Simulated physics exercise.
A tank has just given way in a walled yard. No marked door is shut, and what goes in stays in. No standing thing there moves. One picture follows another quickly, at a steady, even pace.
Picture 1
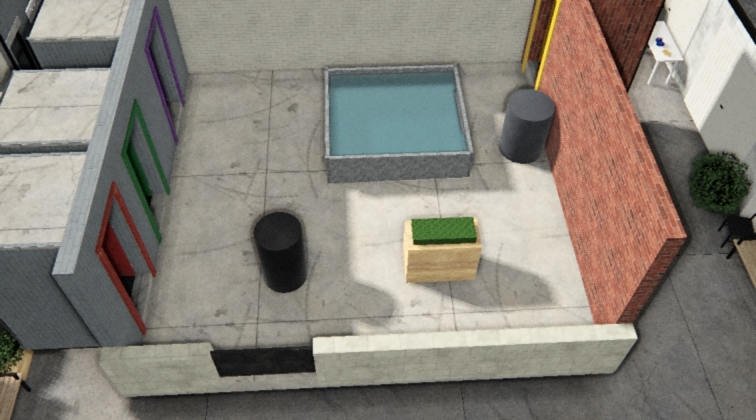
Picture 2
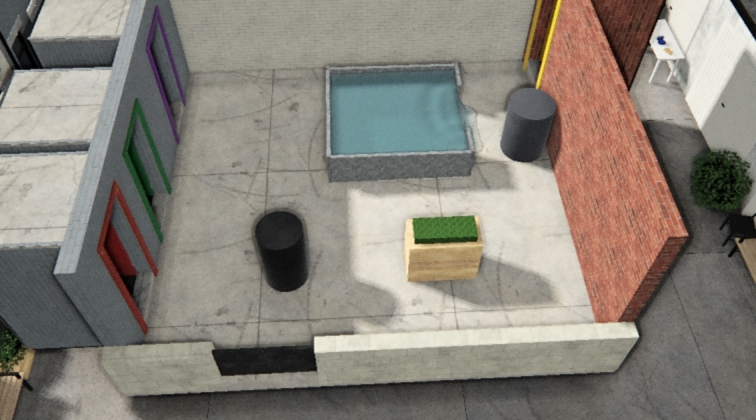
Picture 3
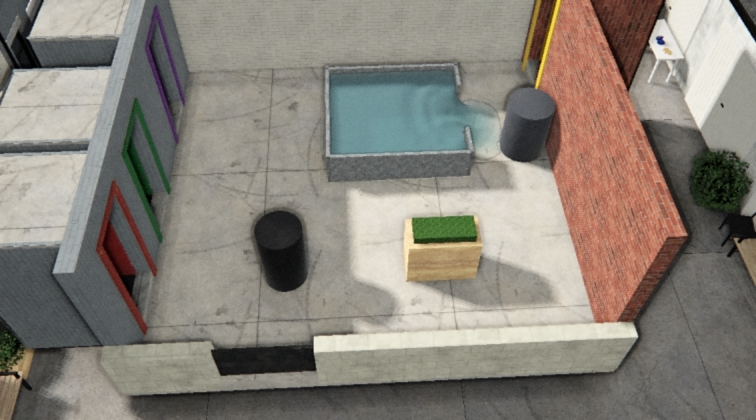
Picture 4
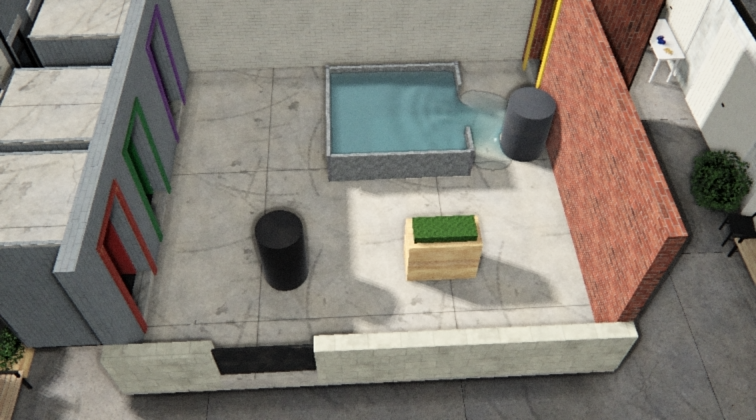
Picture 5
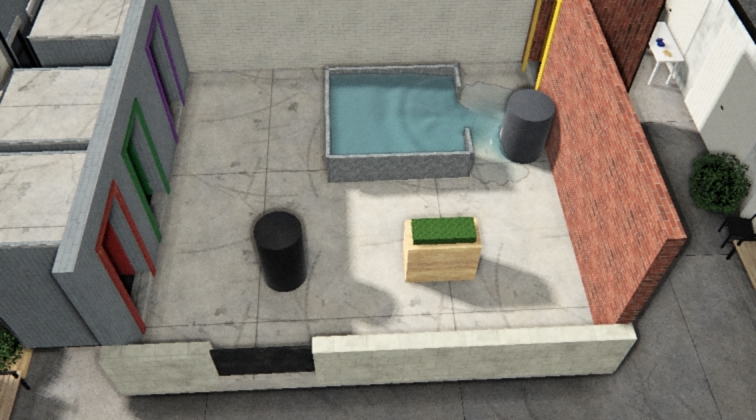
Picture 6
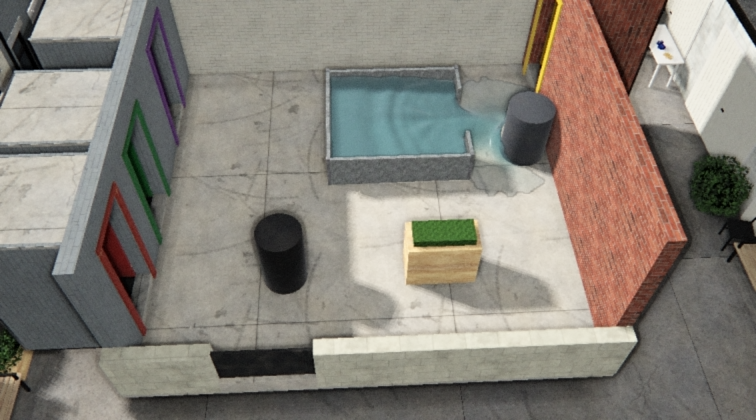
We see a walled yard with a pool of still water, two dark cylinders and a planter; then the pool's right side opens and water pours out toward the grey cylinder, spreading around its base across the concrete.
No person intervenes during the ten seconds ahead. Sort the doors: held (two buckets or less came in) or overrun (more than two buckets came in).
Sorted: Yellow door held, green door held, purple door held, red door held.
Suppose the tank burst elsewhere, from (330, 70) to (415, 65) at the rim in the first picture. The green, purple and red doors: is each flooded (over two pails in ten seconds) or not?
Going door by door: The green door one stays safe, the purple door one gets too much, and the red door one stays safe.
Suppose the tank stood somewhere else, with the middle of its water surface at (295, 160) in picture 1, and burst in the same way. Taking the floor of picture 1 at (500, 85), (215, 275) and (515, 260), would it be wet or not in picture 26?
In that order: Flooded, free of water, awash.
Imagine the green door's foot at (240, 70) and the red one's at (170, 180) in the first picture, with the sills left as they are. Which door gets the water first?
Answer: The yellow door.
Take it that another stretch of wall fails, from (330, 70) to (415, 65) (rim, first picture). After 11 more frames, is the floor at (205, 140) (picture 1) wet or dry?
At that place: Wet.
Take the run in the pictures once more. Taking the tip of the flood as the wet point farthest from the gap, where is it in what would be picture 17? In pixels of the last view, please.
I reckon the front has reached (546, 309) by then.
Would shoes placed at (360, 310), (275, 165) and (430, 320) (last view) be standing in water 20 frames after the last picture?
Result, in that order: Not wetted / not wetted / not wetted.
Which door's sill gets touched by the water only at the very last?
Answer - the door marked red.
A moment on, water covers 15 % of the floor; the yellow door wet at the sill, nothing in, the green door not reached, the purple door not reached, the red door not reached.
Next, water covers 25 % of the floor; the yellow door wet at the sill, nothing in, the green door not reached, the purple door not reached, the red door not reached.
Then, water covers 40 % of the floor; the yellow door under two buckets in, the green door not reached, the purple door not reached, the red door not reached.
Later, water covers 65 % of the floor; the yellow door under two buckets in, the green door wet at the sill, nothing in, the purple door under two buckets in, the red door not reached.
In the end, water covers 85 % of the floor; the yellow door under two buckets in, the green door wet at the sill, nothing in, the purple door under two buckets in, the red door wet at the sill, nothing in.
